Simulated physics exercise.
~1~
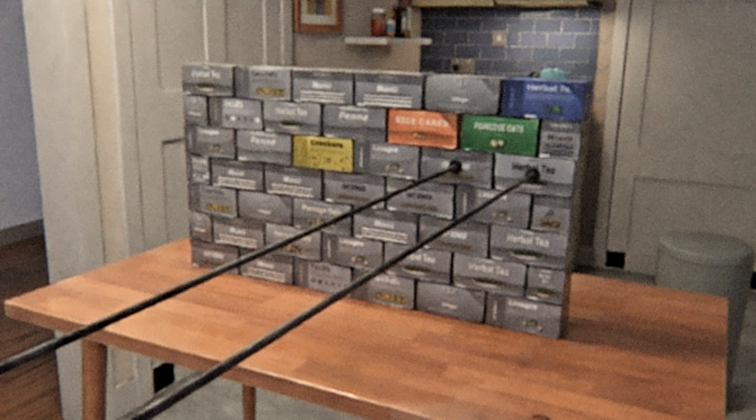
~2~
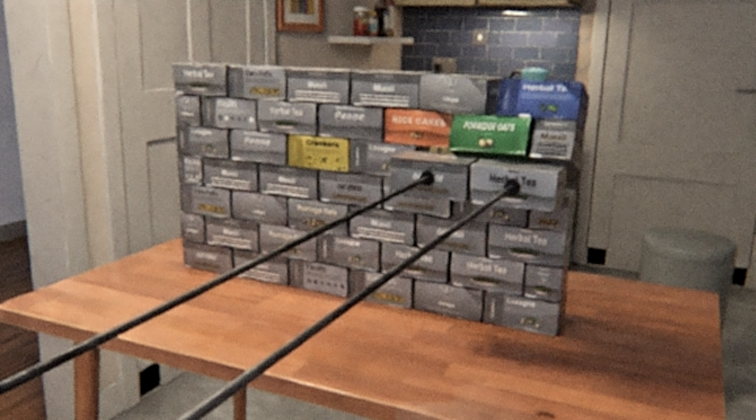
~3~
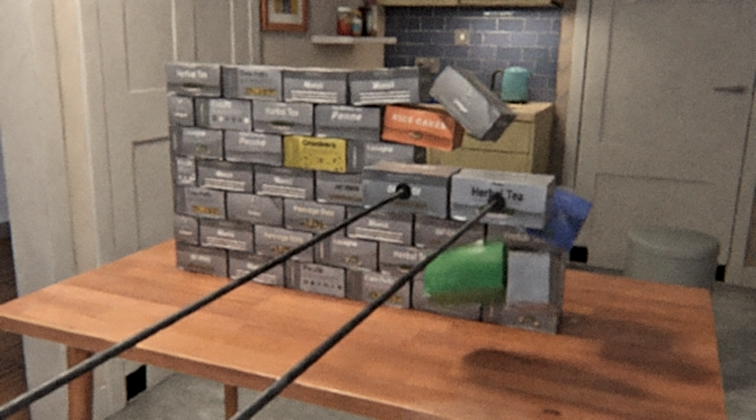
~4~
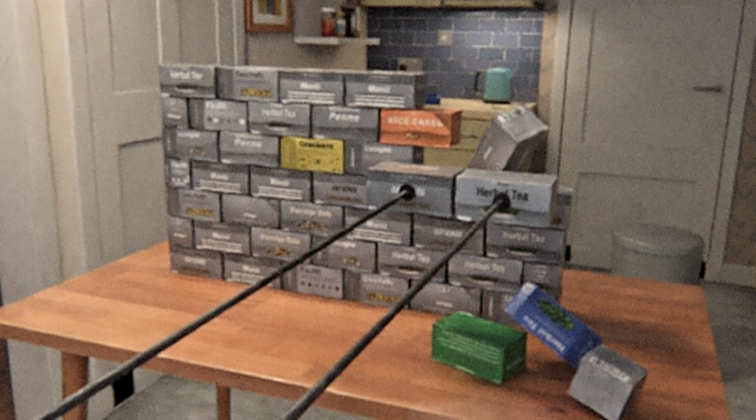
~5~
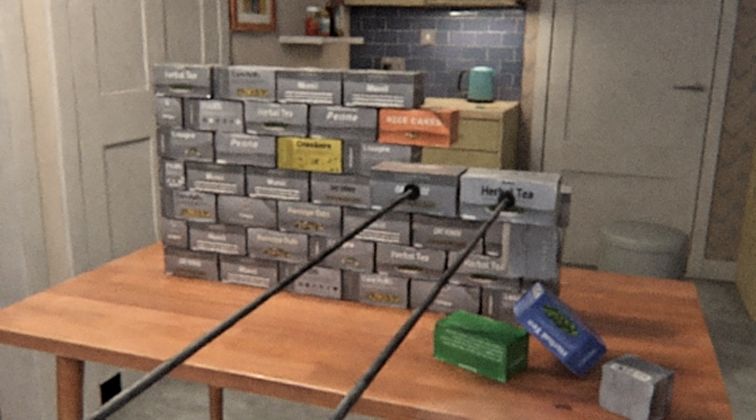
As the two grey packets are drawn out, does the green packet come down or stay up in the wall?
The green packet comes down. It tumbles forward out of the wall and ends up lying on the table in front of it.
